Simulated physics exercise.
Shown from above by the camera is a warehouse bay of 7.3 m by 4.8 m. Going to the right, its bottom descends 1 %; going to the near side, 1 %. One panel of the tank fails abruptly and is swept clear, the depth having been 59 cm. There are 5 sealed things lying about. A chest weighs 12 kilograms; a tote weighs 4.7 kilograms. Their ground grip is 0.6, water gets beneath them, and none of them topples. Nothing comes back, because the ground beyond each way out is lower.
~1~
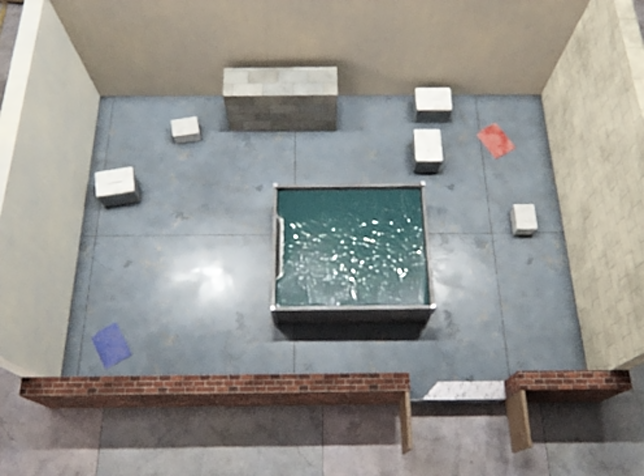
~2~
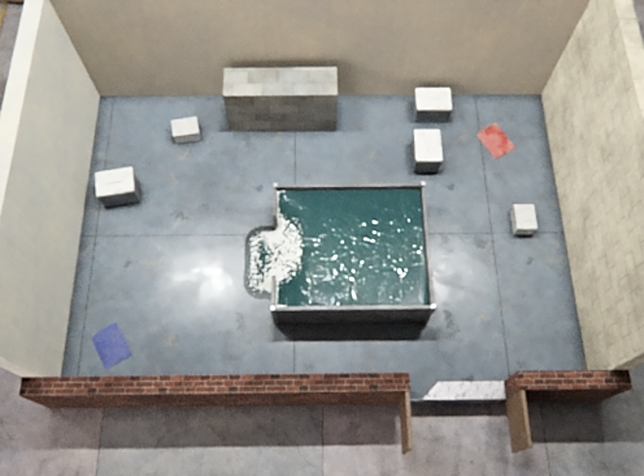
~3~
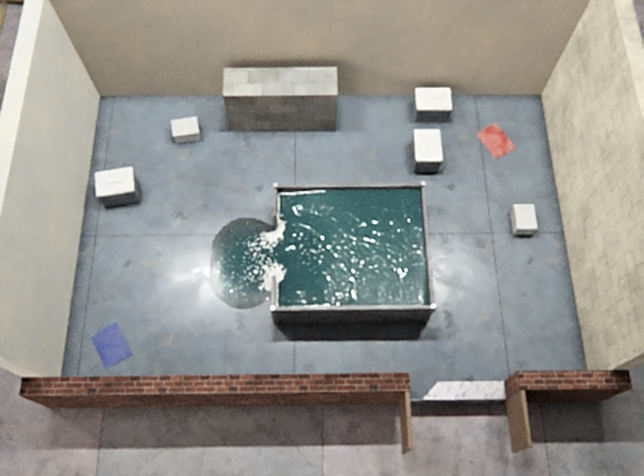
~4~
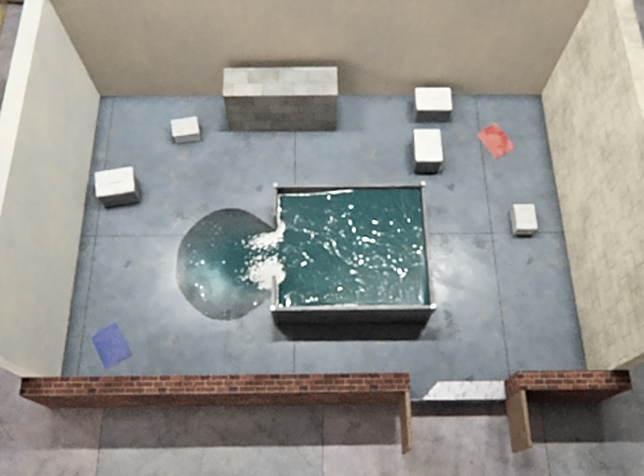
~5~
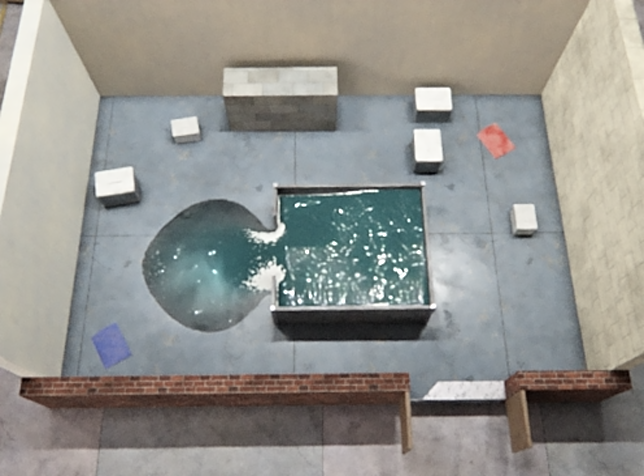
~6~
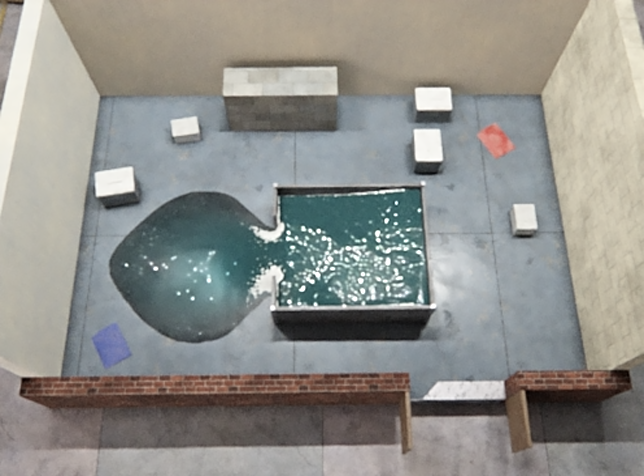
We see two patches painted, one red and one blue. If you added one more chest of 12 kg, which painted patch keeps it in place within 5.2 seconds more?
The red one.
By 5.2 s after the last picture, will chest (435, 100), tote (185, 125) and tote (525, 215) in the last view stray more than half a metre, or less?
In sequence: Within the mark / beyond the mark / within the mark.
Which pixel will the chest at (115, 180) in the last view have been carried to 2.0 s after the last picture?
(124, 101) or thereabouts.
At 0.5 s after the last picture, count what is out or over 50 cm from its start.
The number by then is 0.
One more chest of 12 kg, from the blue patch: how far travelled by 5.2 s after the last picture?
Around 80 centimetres from the patch.
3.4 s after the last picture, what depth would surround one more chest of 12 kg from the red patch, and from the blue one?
Roughly 0 cm and 14 cm.
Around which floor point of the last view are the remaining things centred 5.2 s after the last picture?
Near (377, 175).
Then, 0.5 s after the last picture on red it would be 0 cm off in 0 cm of water; on blue it would be 0 cm off in 2 cm of water.
Then, 2.0 s after the last picture on red it would be 0 cm off in 0 cm of water; on blue it would be 27 cm off in 27 cm of water.
Then, 3.4 s after the last picture on red it would be 0 cm off in 0 cm of water; on blue it would be 47 cm off in 14 cm of water.
Then, 5.2 s after the last picture on red it would be 0 cm off in 0 cm of water; on blue it would be 86 cm off in 12 cm of water.
